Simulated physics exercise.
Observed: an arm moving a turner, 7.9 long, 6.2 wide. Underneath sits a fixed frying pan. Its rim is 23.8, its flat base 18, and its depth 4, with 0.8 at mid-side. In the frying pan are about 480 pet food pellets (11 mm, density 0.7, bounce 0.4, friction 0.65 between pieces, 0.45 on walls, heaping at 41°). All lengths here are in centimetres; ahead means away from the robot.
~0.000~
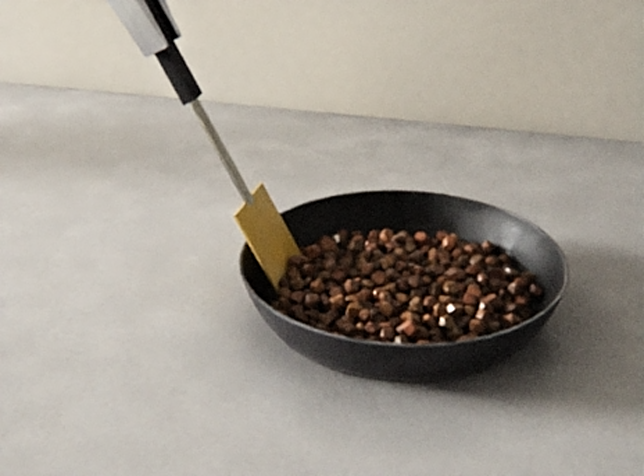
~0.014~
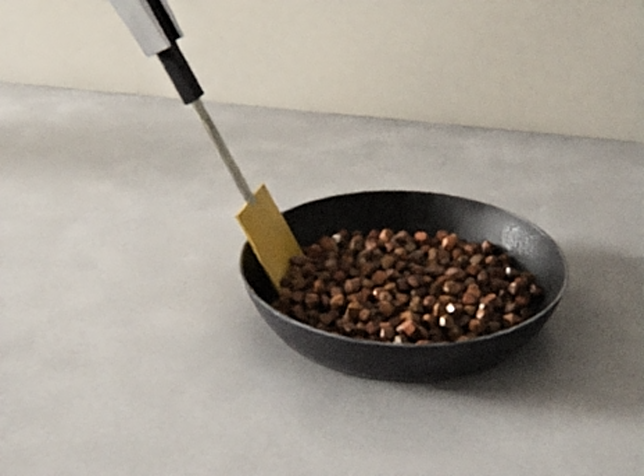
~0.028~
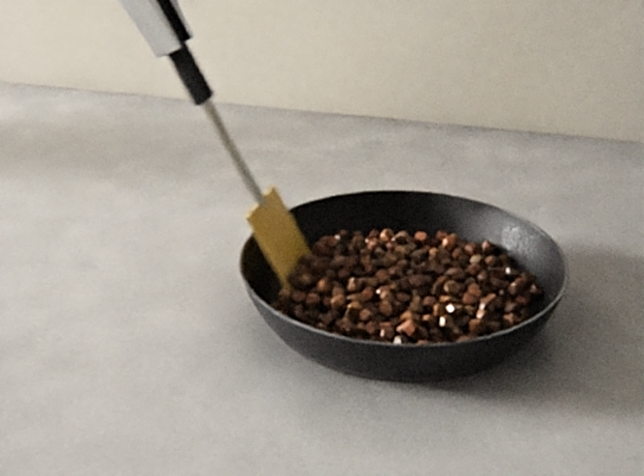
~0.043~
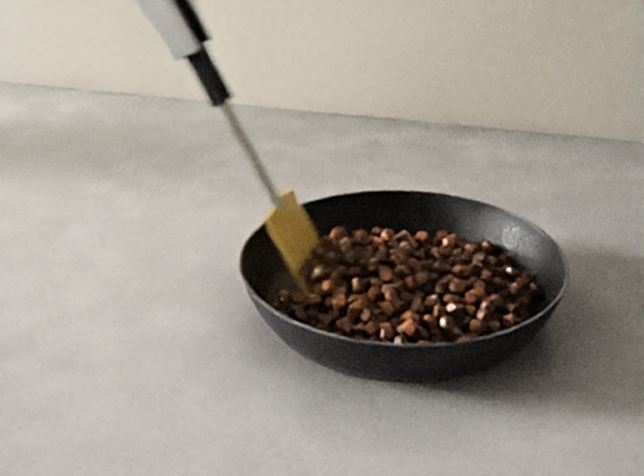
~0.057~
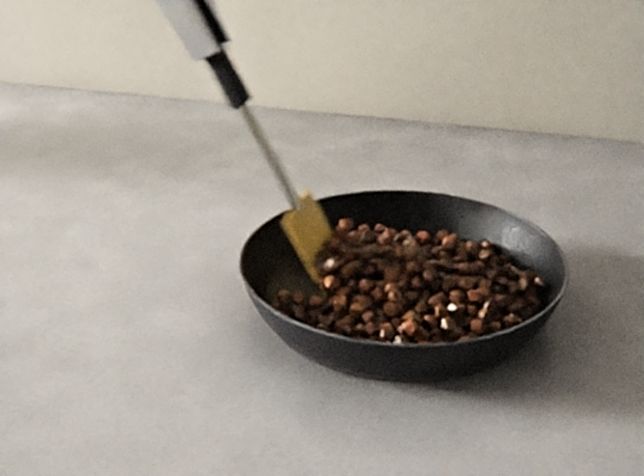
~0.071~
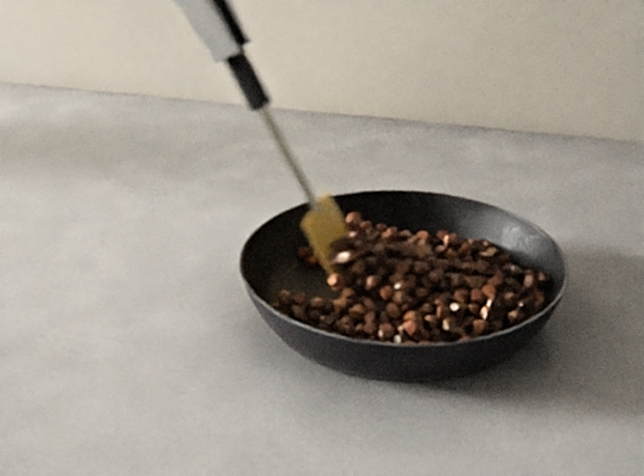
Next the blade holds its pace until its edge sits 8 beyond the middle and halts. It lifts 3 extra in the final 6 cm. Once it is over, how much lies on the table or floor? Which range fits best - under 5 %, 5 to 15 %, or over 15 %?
The range that fits: Over 15 %.
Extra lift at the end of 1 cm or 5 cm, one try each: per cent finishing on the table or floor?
Close to 20 and 20 percent respectively.
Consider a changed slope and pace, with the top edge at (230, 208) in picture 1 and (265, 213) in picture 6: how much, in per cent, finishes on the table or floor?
Close to 5 in a hundred.
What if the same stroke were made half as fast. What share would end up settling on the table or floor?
Roughly 10 per cent, I'd say.
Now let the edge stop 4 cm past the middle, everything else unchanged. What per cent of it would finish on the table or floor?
Result: Approx. 10 %.
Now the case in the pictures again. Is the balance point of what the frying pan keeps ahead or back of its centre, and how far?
Roughly 3.0 cm ahead.
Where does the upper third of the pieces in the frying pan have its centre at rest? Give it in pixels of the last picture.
(503, 286).
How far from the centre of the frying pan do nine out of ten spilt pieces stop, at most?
Around 35 centimetres.
By 0.11 s, sloping 62°, highest piece 7 above the table; 484 in the frying pan.
By 0.14 s, sloping 62°, highest piece 7 above the table; 484 in the frying pan.
By 0.36 s, sloping 62°, highest piece 8 above the table; 383 in the frying pan, 92 on the table or floor, 9 on the blade or in flight.
By 1.41 s, sloping 62°, highest piece 5 above the table; 383 in the frying pan, 101 on the table or floor.
Final count, 383 in the frying pan, 101 on the table or floor. That is 21 % on the table or floor.
